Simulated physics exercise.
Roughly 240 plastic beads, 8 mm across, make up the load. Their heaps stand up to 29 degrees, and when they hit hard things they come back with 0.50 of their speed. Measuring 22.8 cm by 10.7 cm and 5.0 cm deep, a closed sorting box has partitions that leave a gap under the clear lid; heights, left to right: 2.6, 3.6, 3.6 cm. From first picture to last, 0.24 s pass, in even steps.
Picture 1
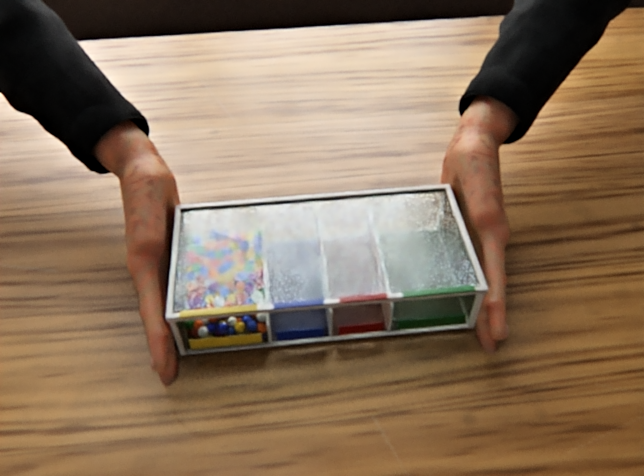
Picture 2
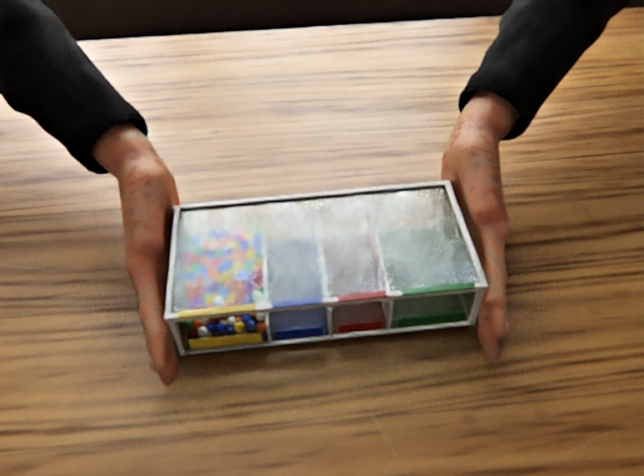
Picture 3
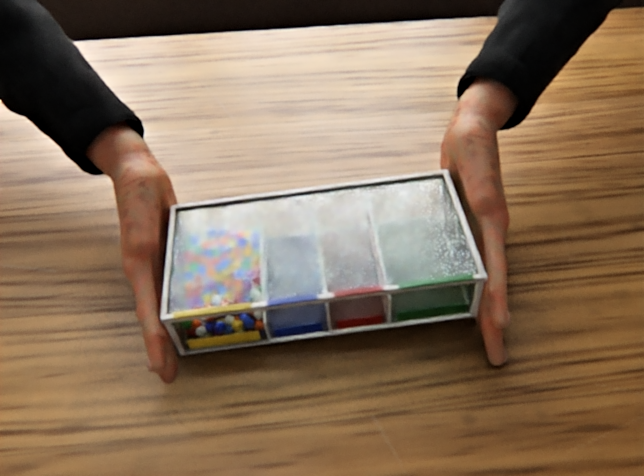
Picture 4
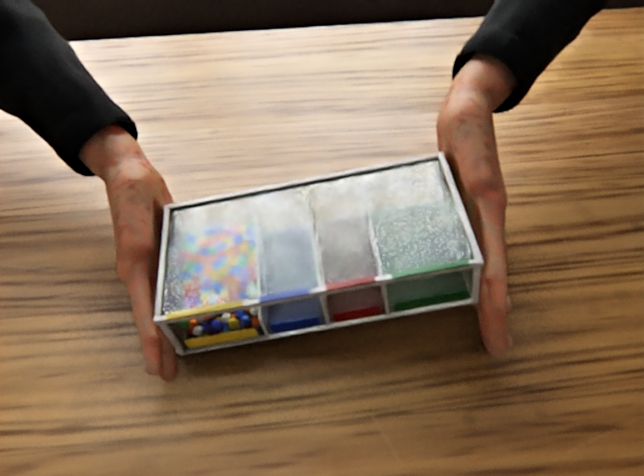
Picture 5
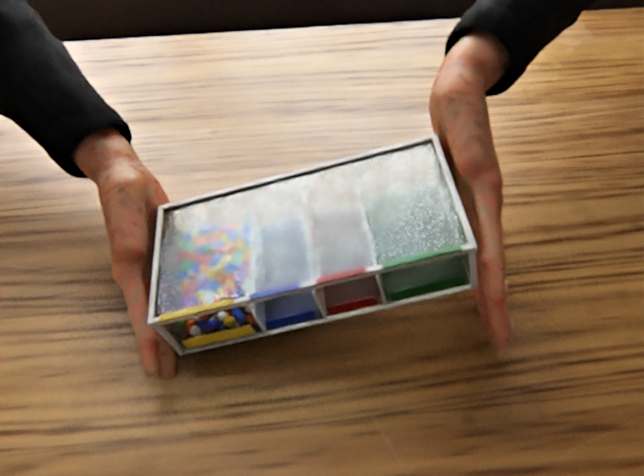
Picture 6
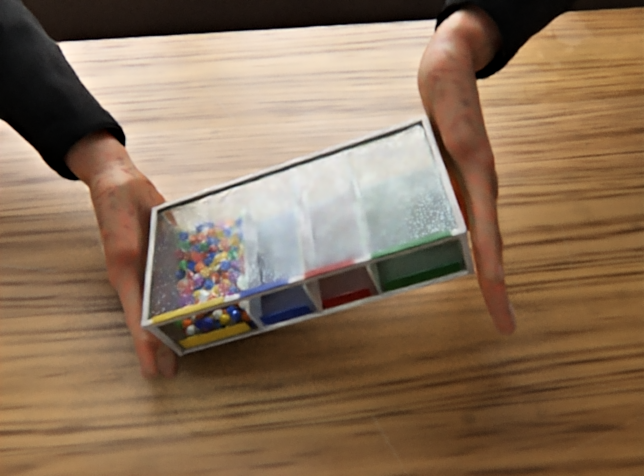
Two hands raise the right side of a clear-lidded box of colourful beads, tilting it left.
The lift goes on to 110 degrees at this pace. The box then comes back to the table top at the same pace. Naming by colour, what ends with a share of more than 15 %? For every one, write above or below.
Red compartment below, blue compartment below, green compartment below, yellow compartment above.
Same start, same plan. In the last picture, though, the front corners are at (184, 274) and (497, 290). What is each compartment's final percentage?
That leaves red with 5 percent, blue with 35, green with 60 and yellow with 0 percent.
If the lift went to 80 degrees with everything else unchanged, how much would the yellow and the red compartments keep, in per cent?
Shares after the change: Yellow 100, red 0, per cent.
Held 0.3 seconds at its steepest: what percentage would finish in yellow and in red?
You'd end up with yellow at 100 per cent and red at 0 per cent.
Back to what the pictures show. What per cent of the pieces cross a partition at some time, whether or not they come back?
Estimate: Around 0 %.
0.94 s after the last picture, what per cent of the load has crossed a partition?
About 0 percent.
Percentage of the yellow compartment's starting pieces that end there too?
Around 100 percent stays put.
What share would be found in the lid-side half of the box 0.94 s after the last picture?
Share: Approx. 50 %.
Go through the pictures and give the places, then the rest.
Box tilt 0 degrees, front corners at (172, 315) and (481, 288); yellow 100 %, in the first picture.
Box tilt 1 degrees, front corners at (171, 316) and (481, 285), in the second picture.
Box tilt 4 degrees, front corners at (167, 317) and (480, 276), lowest corner left front, in the third picture.
Box tilt 9 degrees, front corners at (161, 318) and (476, 261), lowest corner left front, in the fourth picture.
Box tilt 14 degrees, front corners at (154, 320) and (469, 245), lowest corner left front, in the fifth picture.
Box tilt 19 degrees, front corners at (148, 322) and (460, 230), lowest corner left front; yellow 100 %, in the sixth picture.
Then, 0.94 s after the last picture, tilt 110 degrees; yellow 100 %.
Then, 1.56 s after the last picture, tilt 49 degrees; yellow 100 %.
Then, 2.23 s after the last picture, tilt 0 degrees; yellow 100 %.
In the end, red 0 %, blue 0 %, green 0 %, yellow 100 %.
